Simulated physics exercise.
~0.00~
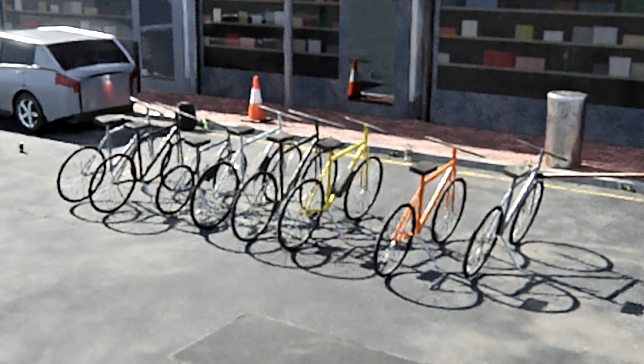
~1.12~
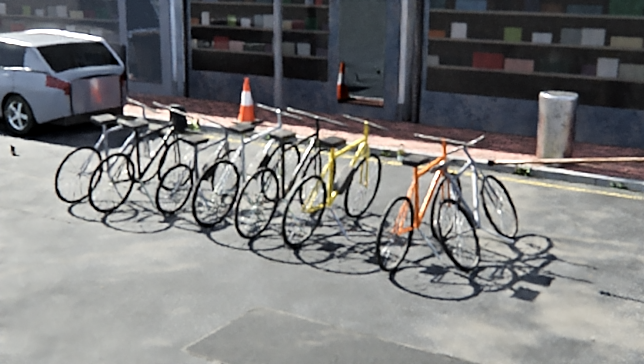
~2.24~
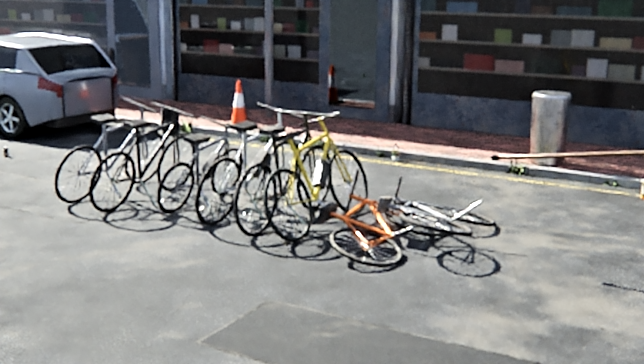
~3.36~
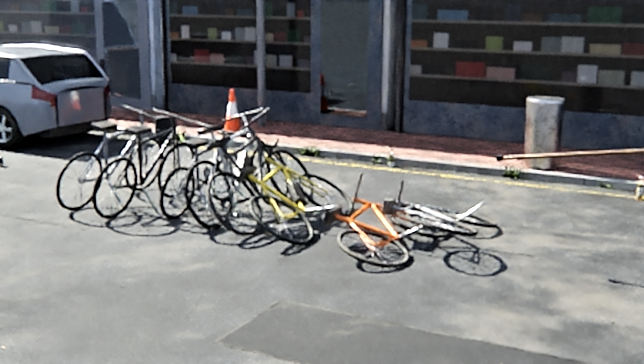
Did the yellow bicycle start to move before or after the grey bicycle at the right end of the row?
It started after. The grey bicycle at the right end was already tipping over while the yellow one still stood in place.
